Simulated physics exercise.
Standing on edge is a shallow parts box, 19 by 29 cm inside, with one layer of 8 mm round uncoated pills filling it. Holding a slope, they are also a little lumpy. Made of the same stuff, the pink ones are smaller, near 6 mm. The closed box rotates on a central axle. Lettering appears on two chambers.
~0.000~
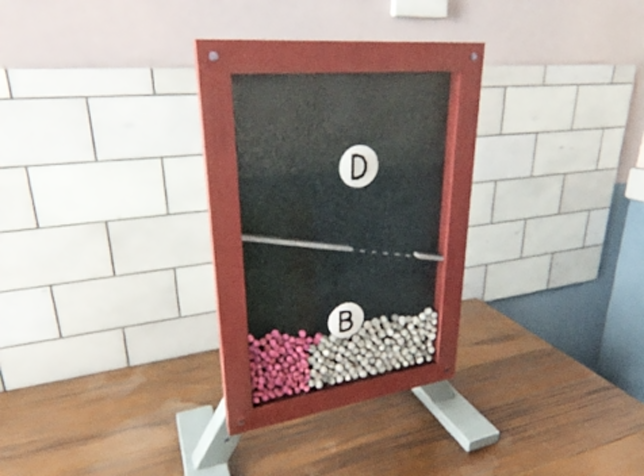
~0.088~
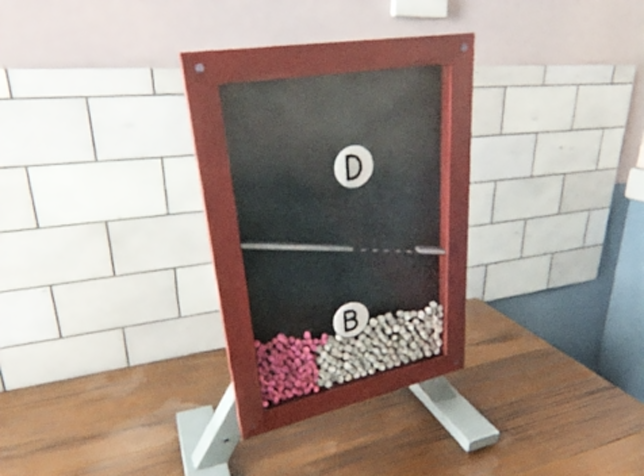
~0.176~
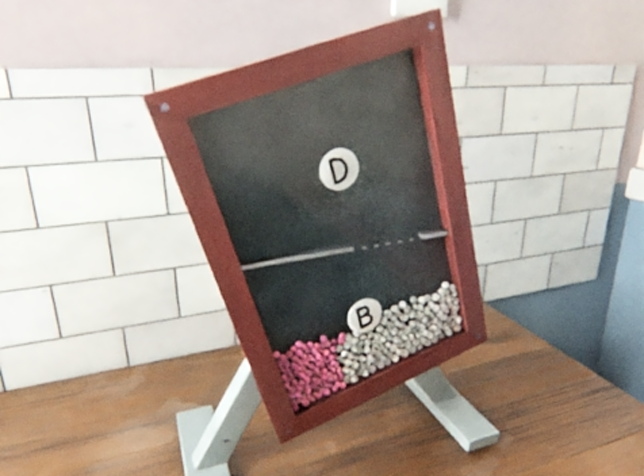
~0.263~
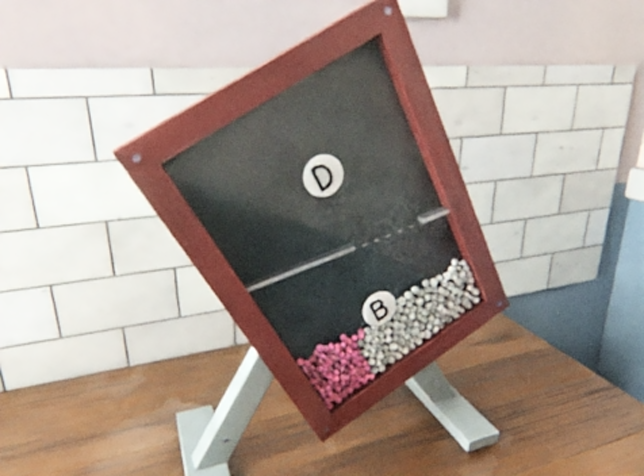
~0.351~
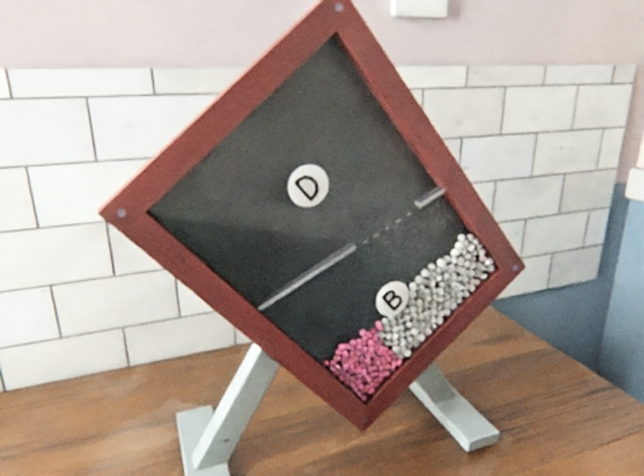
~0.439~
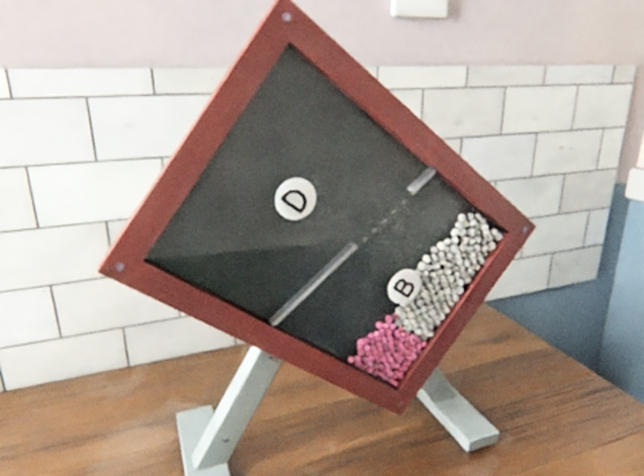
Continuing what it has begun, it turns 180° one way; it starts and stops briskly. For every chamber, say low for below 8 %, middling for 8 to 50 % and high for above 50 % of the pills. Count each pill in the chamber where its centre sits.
Chamber B: High; chamber D: Middling.
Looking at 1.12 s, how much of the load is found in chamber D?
Some 0 per cent.
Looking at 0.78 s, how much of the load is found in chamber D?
Close to 0 per cent of the load.
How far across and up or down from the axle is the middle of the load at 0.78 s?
Position estimate: Right 9 cm, below 4 cm.
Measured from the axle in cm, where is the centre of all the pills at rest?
Offset approx. 2 cm right, 3 cm below.
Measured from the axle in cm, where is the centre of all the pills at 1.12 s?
About 9 cm right and 3 cm above.
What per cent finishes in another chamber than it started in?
Close to 45 in a hundred.
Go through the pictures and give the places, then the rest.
In the first frame, level; about 220 pills; pills' middle (337, 356); highest (275, 334); B (346, 321), D (359, 167).
In the second frame, turned 4° anticlockwise; pills' middle (344, 354); highest (433, 305).
In the third frame, turned 15° anticlockwise; pills' middle (364, 349); highest (446, 285); wall ends (237, 266) to (350, 247), (423, 235) to (448, 231).
In the fourth frame, turned 27° anticlockwise; pills' middle (386, 339); highest (455, 263).
In the fifth frame, turned 40° anticlockwise; pills' middle (406, 325); highest (462, 238).
In the sixth frame, turned 52° anticlockwise; pills' middle (421, 309); highest (470, 217); B (404, 287), D (296, 199).
After 0.78 s, it stands 100° anticlockwise; the pills' middle is 9 cm right of and 4 cm below the centre; B 100 %.
After 1.12 s, it stands 148° anticlockwise; the pills' middle is 9 cm right of and 3 cm above the centre; B 100 %.
After 1.42 s, it stands 180° anticlockwise; the pills' middle is 5 cm right of and 4 cm above the centre; B 90 %, D 10 %.
All still by 2.7 s, it stands 180° anticlockwise; B 55 %, D 45 %.
